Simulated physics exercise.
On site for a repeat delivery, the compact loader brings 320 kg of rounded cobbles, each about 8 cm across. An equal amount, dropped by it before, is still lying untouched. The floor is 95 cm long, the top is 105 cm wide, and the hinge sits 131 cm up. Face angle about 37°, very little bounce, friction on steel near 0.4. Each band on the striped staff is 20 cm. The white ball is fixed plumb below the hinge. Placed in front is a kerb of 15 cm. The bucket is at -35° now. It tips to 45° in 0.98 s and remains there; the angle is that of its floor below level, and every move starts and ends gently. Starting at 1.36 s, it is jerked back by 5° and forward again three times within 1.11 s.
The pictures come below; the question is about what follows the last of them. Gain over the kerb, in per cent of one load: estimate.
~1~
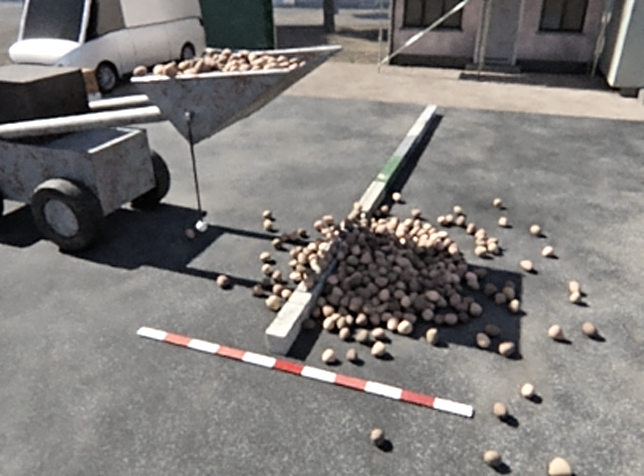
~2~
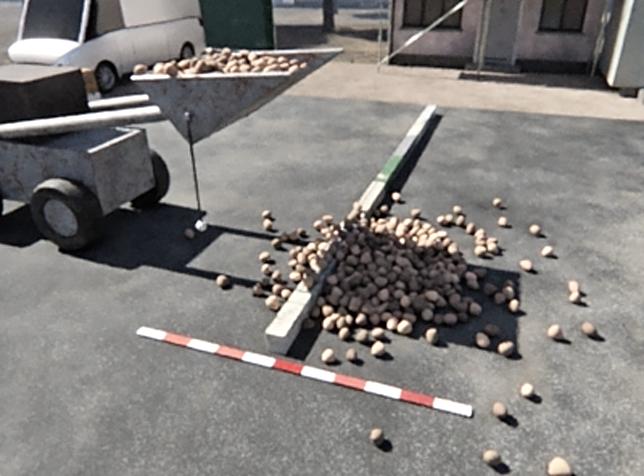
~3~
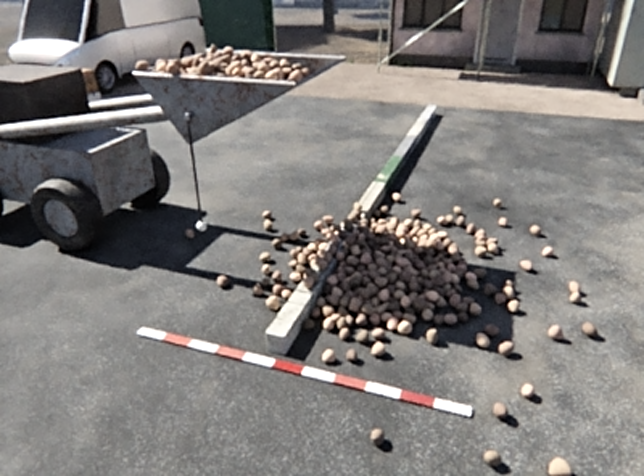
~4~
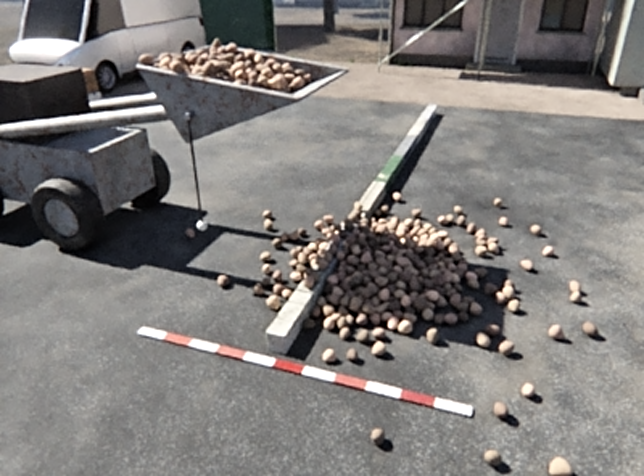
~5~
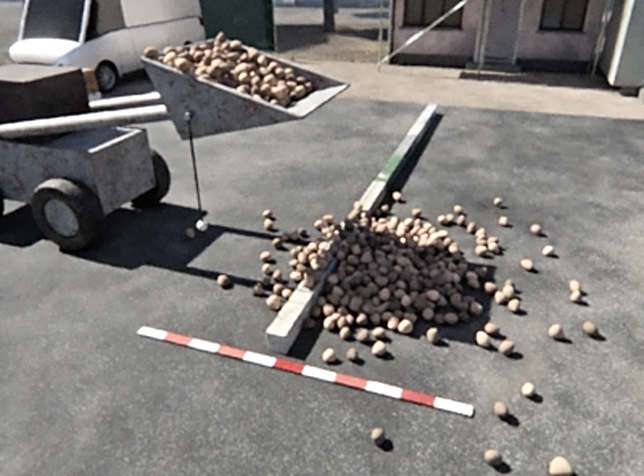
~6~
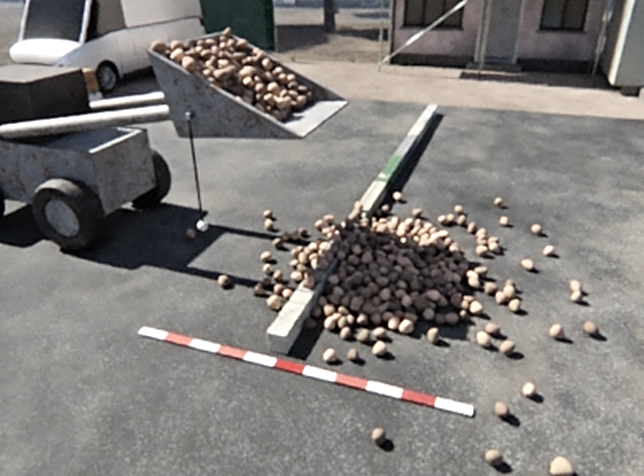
Approx. 49 %.
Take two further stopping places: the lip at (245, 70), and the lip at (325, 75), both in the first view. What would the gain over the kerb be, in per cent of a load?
I'd guess close to 10 per cent first and close to 85 per cent second.
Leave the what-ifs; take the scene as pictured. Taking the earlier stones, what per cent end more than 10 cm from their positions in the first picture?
Roughly 5 per cent of them.
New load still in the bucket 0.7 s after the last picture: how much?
65 %.
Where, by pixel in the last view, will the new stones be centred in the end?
(336, 251).
Then, 0.3 s after the last picture the floor is at 33°; in per cent of one load, 100 in the bucket, 14 on this side of the kerb, 86 over the kerb; the foremost stones are at (560, 310).
Then, 0.7 s after the last picture the floor is at 45°; in per cent of one load, 65 in the bucket, 49 on this side of the kerb, 86 over the kerb; the foremost stones are at (560, 310).
Then, 2.5 s after the last picture the floor is at 45°; in per cent of one load, 0 in the bucket, 65 on this side of the kerb, 135 over the kerb; the foremost stones are at (559, 298).
Then, 5.1 s after the last picture the floor is at 45°; in per cent of one load, 0 in the bucket, 65 on this side of the kerb, 135 over the kerb; the foremost stones are at (559, 298). Net gain over the kerb, 49.
